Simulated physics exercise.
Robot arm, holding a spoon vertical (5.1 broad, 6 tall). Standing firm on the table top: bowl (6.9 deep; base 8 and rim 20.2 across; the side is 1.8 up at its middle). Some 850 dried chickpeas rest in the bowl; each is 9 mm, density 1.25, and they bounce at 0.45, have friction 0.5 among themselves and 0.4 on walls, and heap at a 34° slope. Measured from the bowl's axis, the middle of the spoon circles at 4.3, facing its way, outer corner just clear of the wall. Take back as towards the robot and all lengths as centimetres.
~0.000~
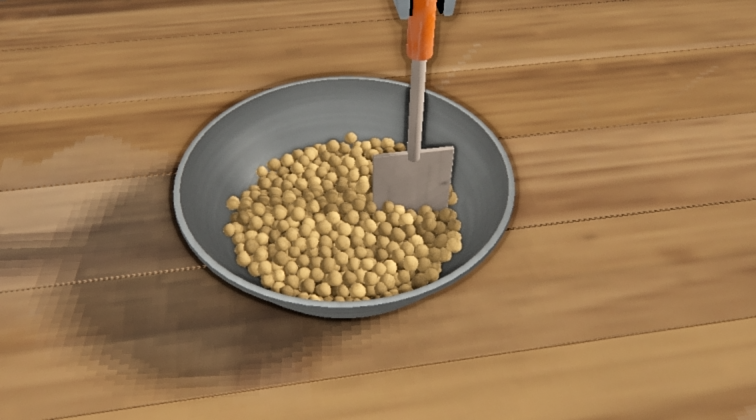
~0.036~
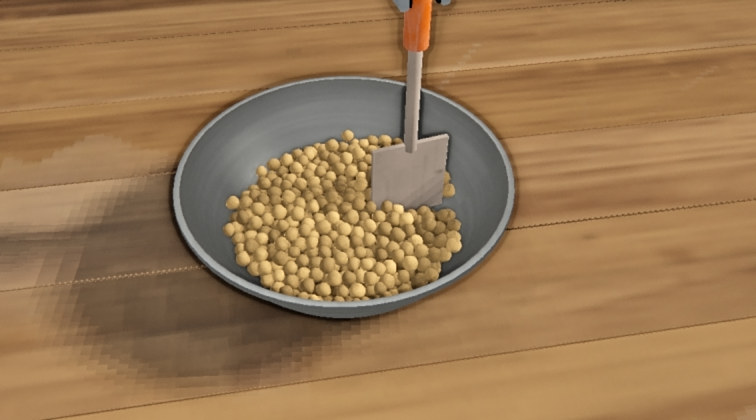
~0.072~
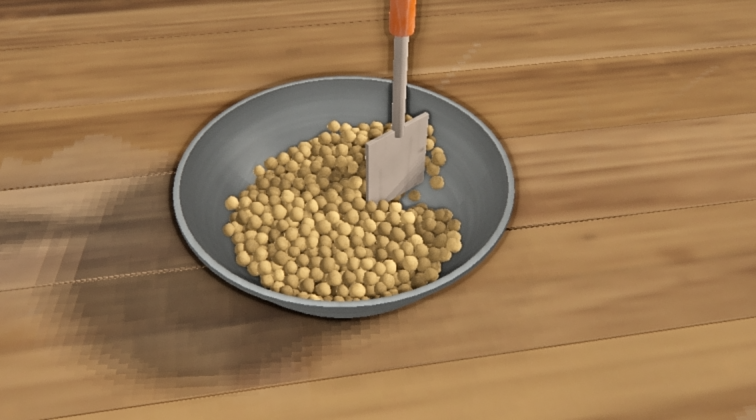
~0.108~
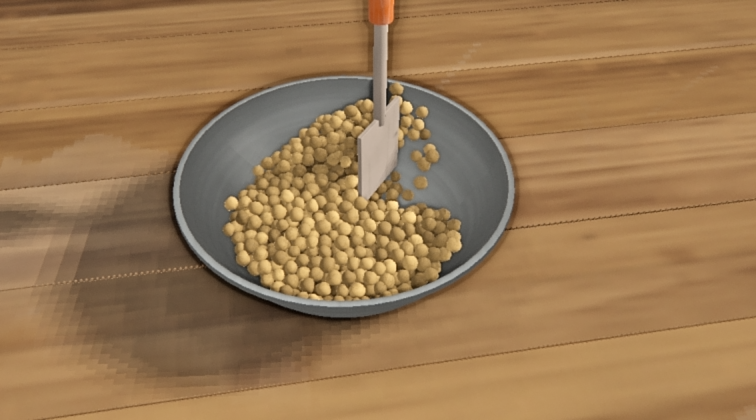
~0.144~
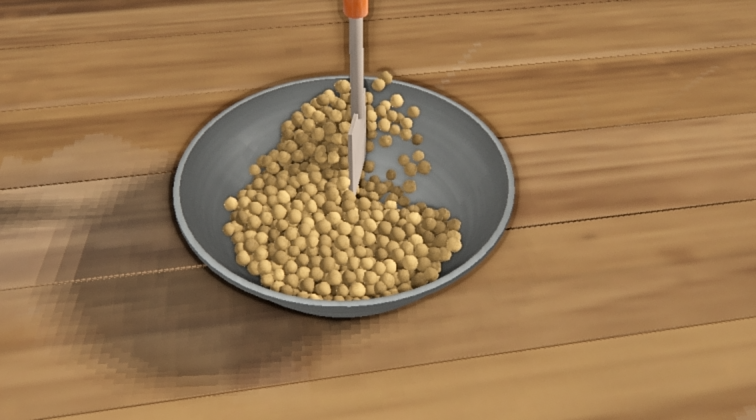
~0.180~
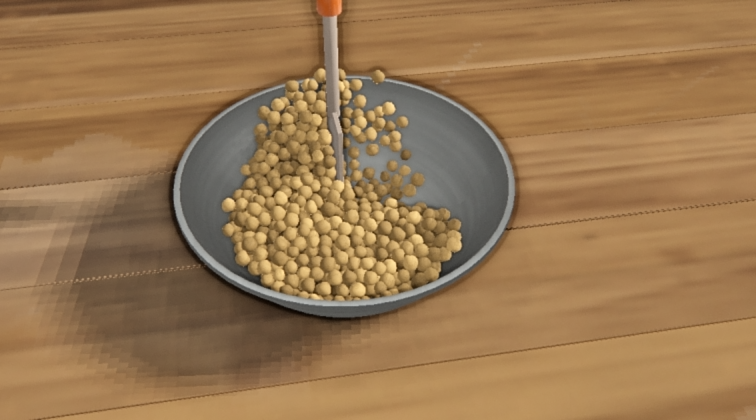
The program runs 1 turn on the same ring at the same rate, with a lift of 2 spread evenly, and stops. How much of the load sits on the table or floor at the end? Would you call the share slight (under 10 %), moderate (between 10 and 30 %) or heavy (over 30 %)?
I would call it slight.
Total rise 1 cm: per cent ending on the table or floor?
Estimate: Close to 5 %.
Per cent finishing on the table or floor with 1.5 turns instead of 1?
I'd reckon near 5 per cent.
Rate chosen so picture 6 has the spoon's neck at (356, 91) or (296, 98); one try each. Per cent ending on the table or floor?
So, roughly 0 percent the first time and 15 percent the second.
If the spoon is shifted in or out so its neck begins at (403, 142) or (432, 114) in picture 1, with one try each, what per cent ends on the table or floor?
Roughly 0 and 0 per cent.
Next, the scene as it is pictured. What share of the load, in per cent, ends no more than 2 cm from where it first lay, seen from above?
Around 45 in a hundred, roughly.
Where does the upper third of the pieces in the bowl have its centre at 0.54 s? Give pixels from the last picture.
Around (387, 245).
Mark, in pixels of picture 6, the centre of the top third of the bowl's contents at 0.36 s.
About (266, 233) in the last picture.
After 0.36 s, 195° round, highest piece 9 above the table; 838 in the bowl, 7 on the table or floor, 5 in flight or on the tool.
After 0.54 s, 297° round, highest piece 9 above the table; 815 in the bowl, 28 on the table or floor, 7 in flight or on the tool.
After 0.82 s, 0° round, highest piece 6 above the table; 809 in the bowl, 41 on the table or floor.
After 1.52 s, 0° round, highest piece 6 above the table; 809 in the bowl, 41 on the table or floor.
At rest, 809 in the bowl, 41 on the table or floor. That is 5 % on the table or floor.
